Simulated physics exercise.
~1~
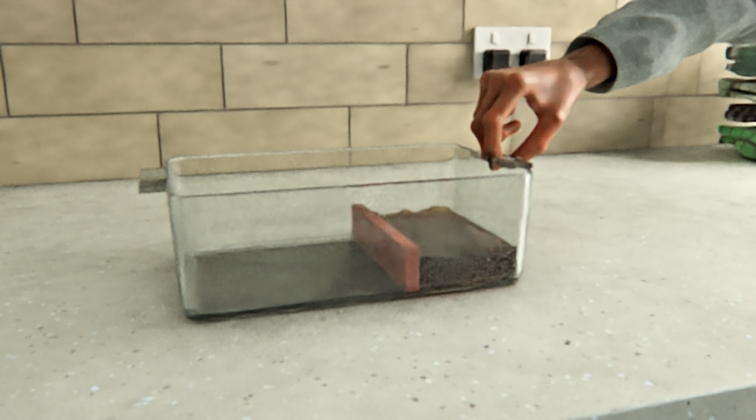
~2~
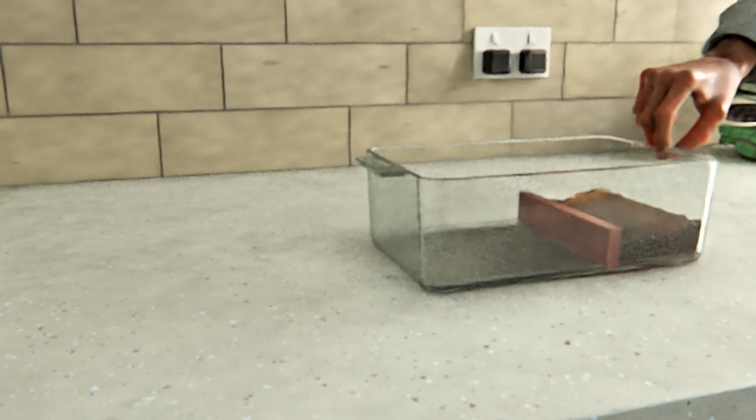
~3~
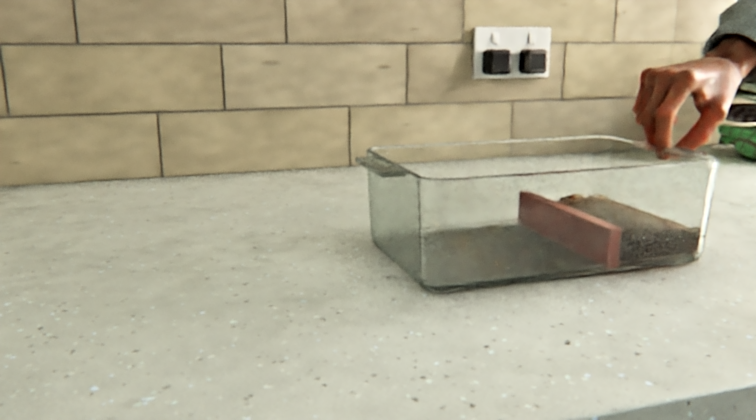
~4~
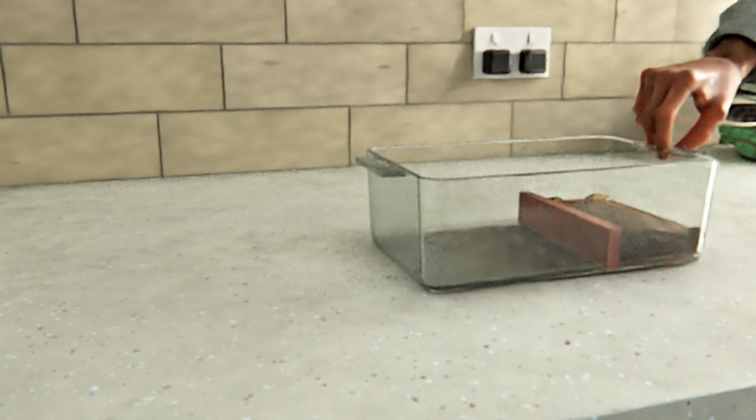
A clear glass oblong tub, divided by an upright reddish wall, sits on a pale speckled counter, seen from the front and slightly above. Dark brown tea fills only the right part, while the left part looks nearly empty. Behind are beige tiles and a white socket plate with dark switches, with green items at the far right. A hand in a grey sleeve grips the right end and draws the tub rightwards in one pull. It stops, the hand still holding on, and the tea's surface settles unevenly, mostly remaining right of the wall, with a little on the left.
